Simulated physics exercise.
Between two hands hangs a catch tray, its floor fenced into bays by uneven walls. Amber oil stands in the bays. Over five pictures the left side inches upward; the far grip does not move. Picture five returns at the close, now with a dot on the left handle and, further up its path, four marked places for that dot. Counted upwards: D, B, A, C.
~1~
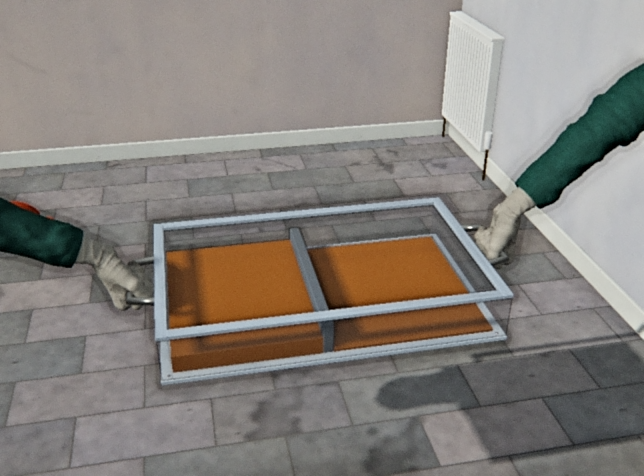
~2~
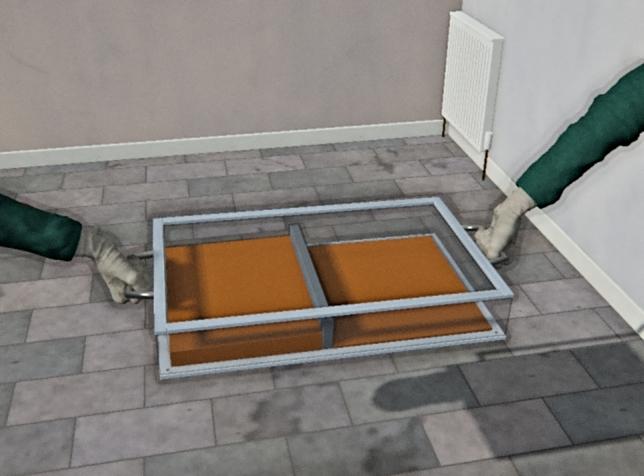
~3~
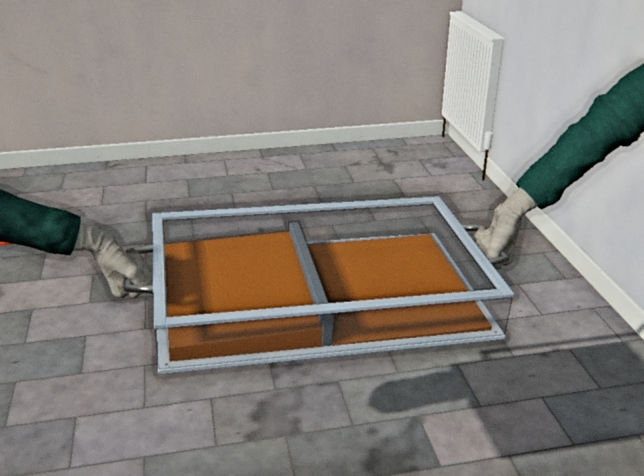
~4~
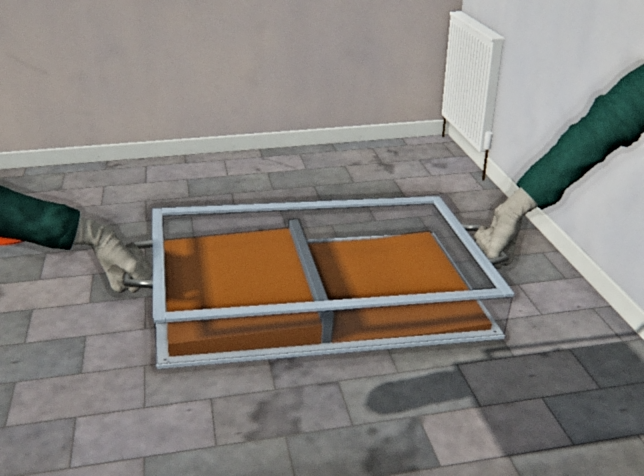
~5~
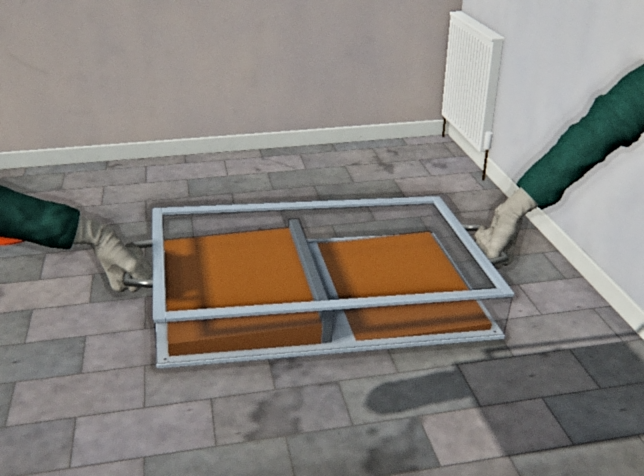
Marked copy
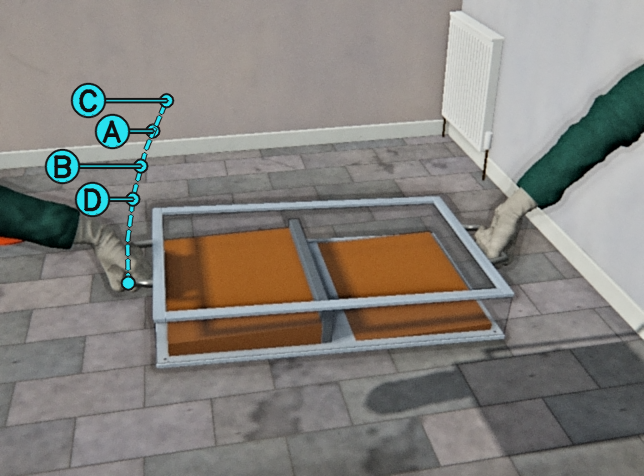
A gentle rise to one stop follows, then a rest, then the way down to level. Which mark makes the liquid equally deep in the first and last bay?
Mark B does it best.
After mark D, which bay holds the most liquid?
The left bay.
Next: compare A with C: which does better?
Here it is mark A.
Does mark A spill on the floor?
No, all stays in.
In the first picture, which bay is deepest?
That is the left bay.
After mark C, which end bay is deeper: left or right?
The right end bay.
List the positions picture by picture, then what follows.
The tray is level; deepest in the left bay, at (240, 291), shallowest in the right; left handle at (131, 282).
Tipped about 1° down to the right; no wall is crossed; left handle at (130, 276).
Tipped about 2° down to the right; no wall is crossed; left handle at (129, 270).
Tipped about 3° down to the right; no wall is crossed; left handle at (129, 264).
Tipped about 3° down to the right; deepest in the left bay, at (239, 279), shallowest in the right; left handle at (129, 264).
On the marked copy, A at (152, 131); B at (140, 166); C at (166, 100); D at (132, 199).
Choosing A, the right end bay stands a little deeper than the other; nothing spills.
Choosing B, the two end bays stand about equally deep; nothing spills.
Choosing C, the right end bay stands much deeper than the other; nothing spills.
Choosing D, the left end bay stands much deeper than the other; nothing spills.
